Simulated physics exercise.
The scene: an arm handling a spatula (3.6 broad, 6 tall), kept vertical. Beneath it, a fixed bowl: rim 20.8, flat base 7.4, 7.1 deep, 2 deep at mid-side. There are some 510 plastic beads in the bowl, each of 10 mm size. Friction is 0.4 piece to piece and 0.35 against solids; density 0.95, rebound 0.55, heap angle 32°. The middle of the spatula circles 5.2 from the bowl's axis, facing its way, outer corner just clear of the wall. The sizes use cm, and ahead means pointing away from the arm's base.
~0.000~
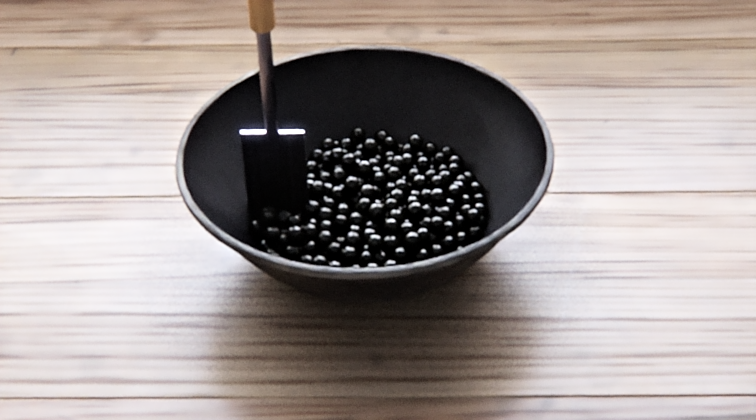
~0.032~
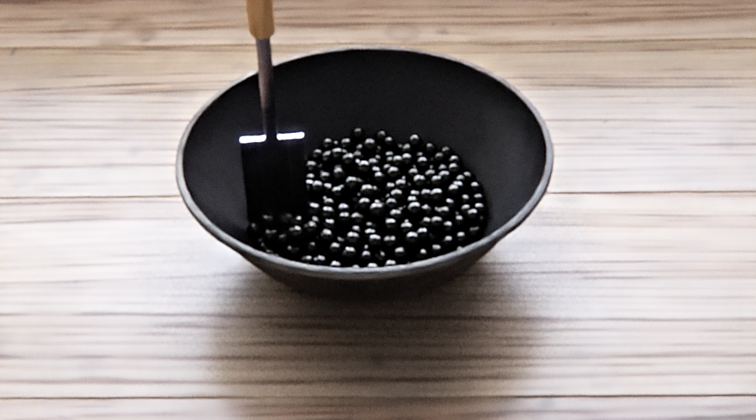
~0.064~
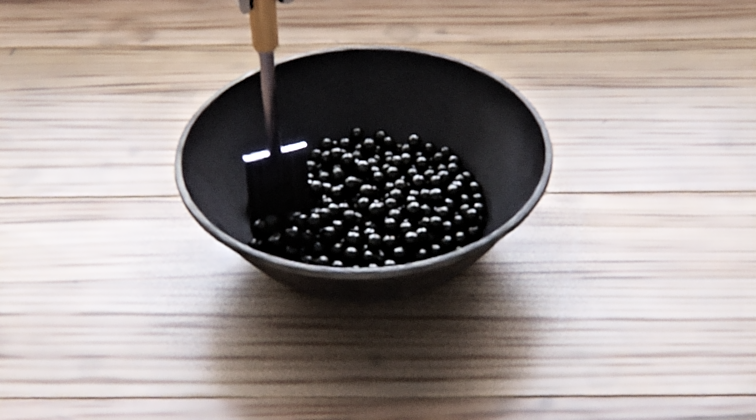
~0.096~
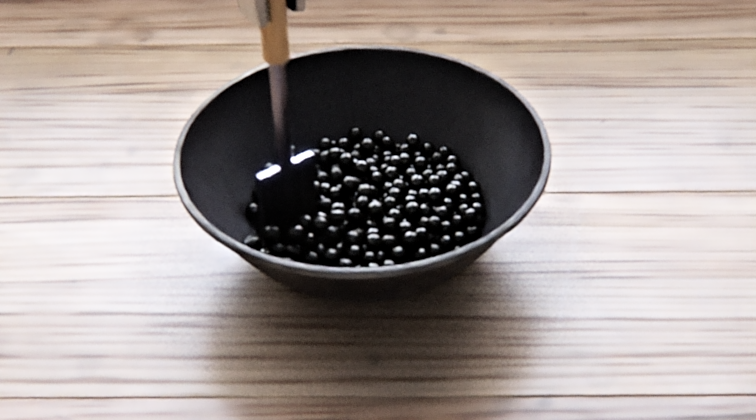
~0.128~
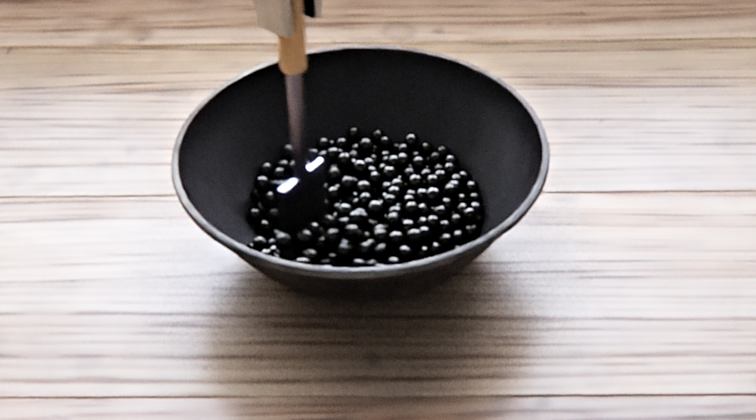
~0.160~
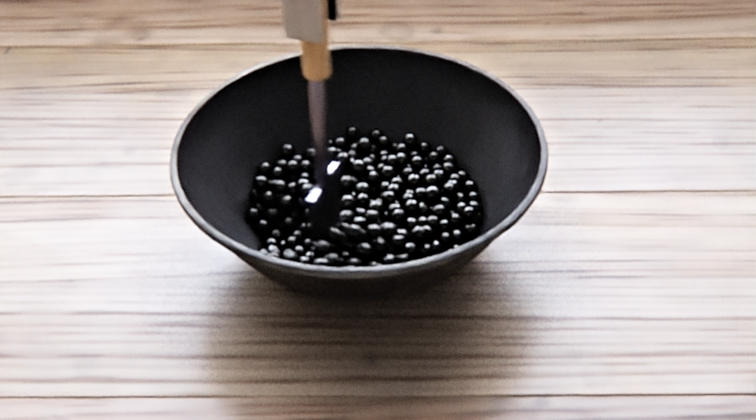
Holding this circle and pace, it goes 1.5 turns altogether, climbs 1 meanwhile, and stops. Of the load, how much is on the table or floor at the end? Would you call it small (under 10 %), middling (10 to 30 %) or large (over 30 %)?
I would call it small.
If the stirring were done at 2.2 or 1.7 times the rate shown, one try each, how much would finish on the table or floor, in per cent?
Around 20 percent on the first try and 10 percent on the second.
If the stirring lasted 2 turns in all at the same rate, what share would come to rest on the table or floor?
Estimate: Near 0 %.
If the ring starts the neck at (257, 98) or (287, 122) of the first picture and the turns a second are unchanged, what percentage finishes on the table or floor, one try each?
Roughly 0 % and 0 %.
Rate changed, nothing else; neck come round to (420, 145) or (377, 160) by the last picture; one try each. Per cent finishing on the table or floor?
Well, about 15 percent the first time and about 5 percent the second.
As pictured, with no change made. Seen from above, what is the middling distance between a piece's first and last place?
I'd estimate close to 4 cm.
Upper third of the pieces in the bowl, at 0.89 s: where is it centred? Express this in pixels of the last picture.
The centre lies near (352, 238) in the last picture.
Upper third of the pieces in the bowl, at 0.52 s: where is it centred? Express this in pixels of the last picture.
I'd put it at around (362, 131).
By 0.52 s, 254° round, highest piece 8 above the table; 506 in the bowl, 2 on the table or floor.
By 0.89 s, 78° round, highest piece 7 above the table; 506 in the bowl, 2 on the table or floor.
By 1.27 s, 180° round, highest piece 5 above the table; 506 in the bowl, 2 on the table or floor.
By 1.97 s, 180° round, highest piece 5 above the table; 506 in the bowl, 2 on the table or floor.
Final count, 506 in the bowl, 2 on the table or floor. That is 0 % on the table or floor.
